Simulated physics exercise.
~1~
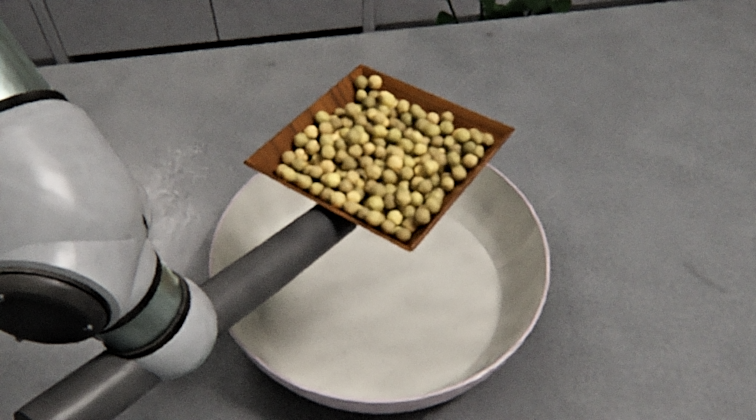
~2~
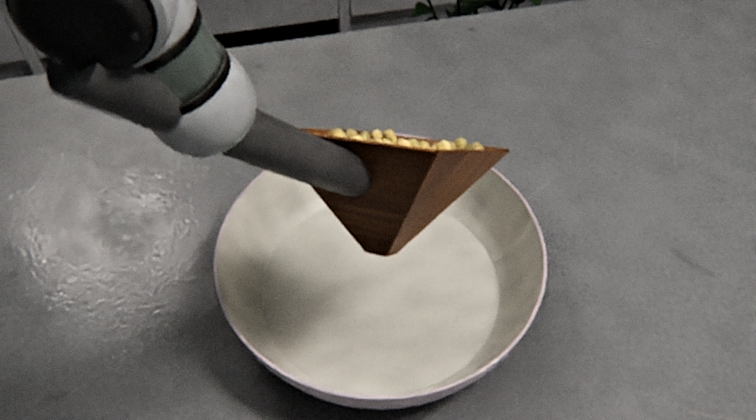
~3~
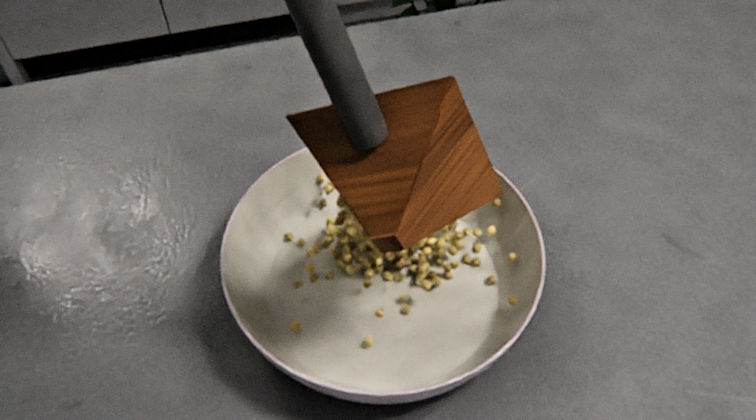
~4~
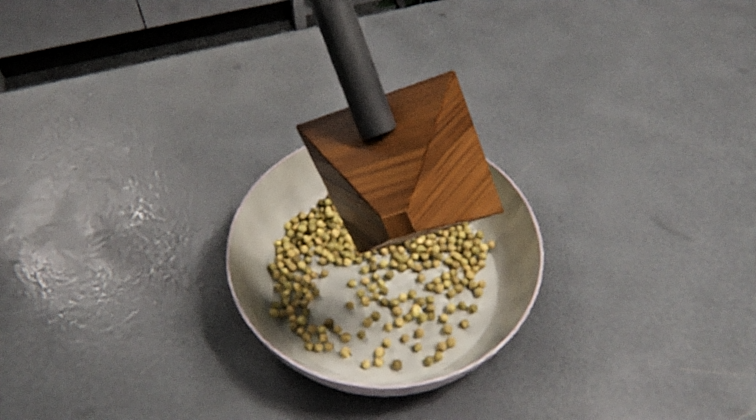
A robot arm held a wooden scoop full of yellowish-green beans above a wide, pale pan on a grey counter, then steadily tipped it over until the beans poured out and lay scattered across the pan beneath the upturned scoop.
